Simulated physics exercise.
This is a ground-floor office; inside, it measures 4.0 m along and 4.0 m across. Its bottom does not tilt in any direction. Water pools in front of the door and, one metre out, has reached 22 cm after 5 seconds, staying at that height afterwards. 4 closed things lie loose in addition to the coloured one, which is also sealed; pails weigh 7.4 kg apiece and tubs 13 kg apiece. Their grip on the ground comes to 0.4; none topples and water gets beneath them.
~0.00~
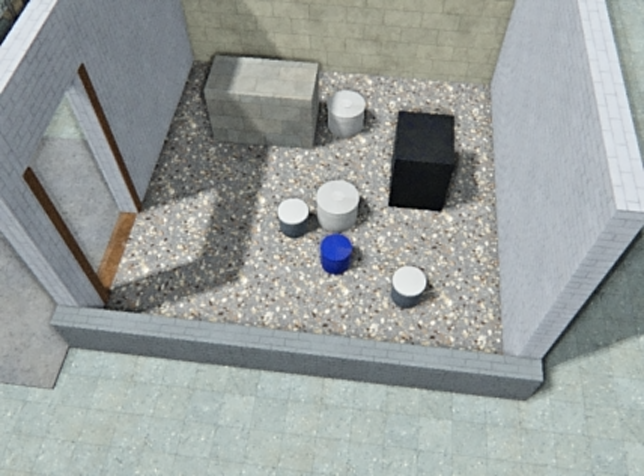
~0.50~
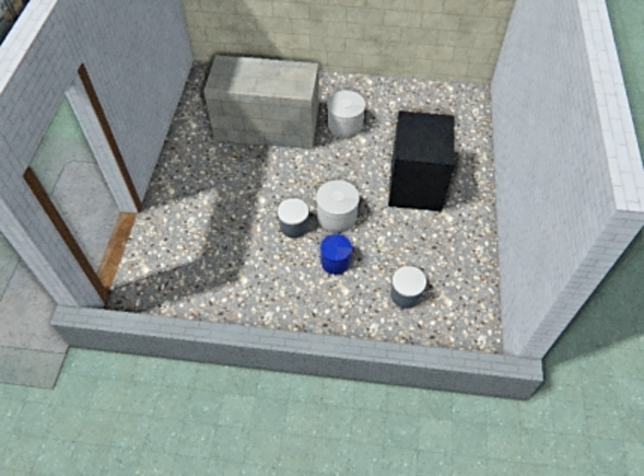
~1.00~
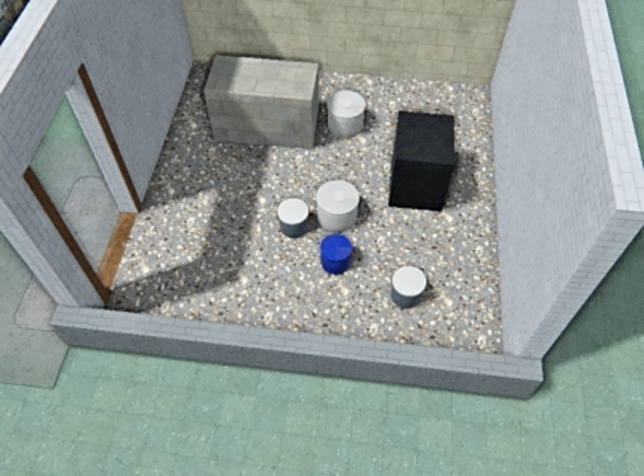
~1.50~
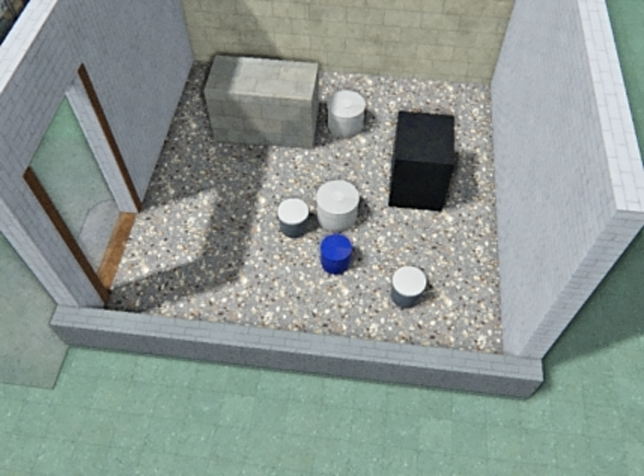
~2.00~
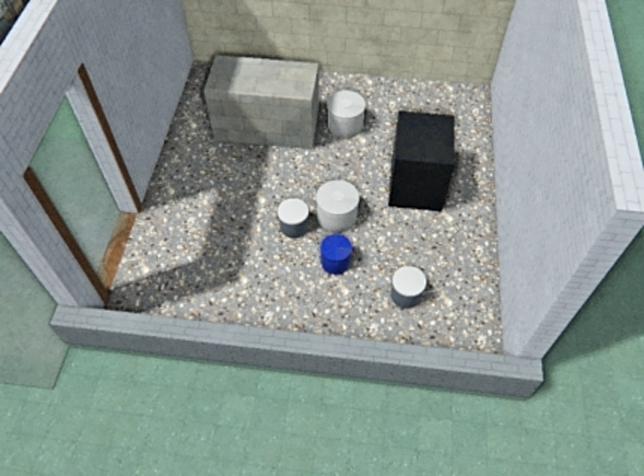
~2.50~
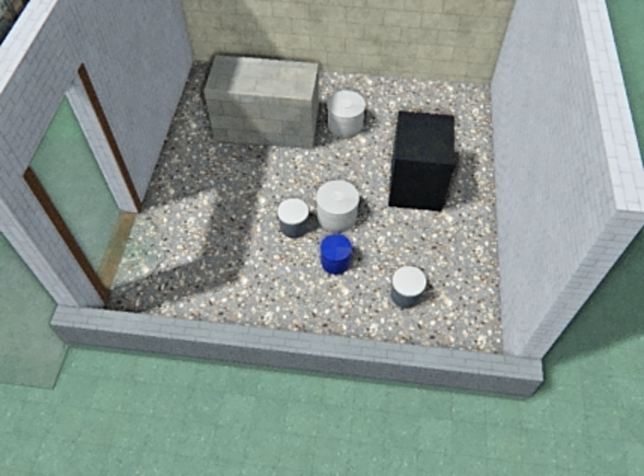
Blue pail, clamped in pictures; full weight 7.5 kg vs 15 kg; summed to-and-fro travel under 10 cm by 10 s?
Higher only.
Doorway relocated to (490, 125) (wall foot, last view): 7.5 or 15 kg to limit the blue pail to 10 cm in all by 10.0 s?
For that position, the smaller mass succeeds.
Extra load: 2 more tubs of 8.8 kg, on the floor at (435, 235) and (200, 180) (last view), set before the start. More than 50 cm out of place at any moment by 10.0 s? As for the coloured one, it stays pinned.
The first is further, the second not as far.
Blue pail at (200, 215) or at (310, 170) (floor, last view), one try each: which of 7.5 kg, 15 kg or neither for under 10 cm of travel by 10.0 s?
The first time the greater option is needed; the second time the greater option is needed.
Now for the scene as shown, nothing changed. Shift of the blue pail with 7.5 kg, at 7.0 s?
Displacement near 40 cm.
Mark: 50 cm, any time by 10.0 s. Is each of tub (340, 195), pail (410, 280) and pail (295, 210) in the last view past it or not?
Beyond, beyond, beyond.
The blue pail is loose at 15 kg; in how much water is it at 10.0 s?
About 9 cm.
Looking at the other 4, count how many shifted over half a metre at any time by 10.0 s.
3 of them.
After 3.5 s the blue pail would be 0 cm from its start with 7.5 kg and 0 cm from its start with 15 kg; 0 cm of water round it then.
After 4.5 s the blue pail would be 0 cm from its start with 7.5 kg and 0 cm from its start with 15 kg; 3 cm of water round it then.
After 7.0 s the blue pail would be 45 cm from its start with 7.5 kg and 0 cm from its start with 15 kg; 7 cm of water round it then.
After 10.0 s the blue pail would be 152 cm from its start with 7.5 kg and 0 cm from its start with 15 kg; 9 cm of water round it then.
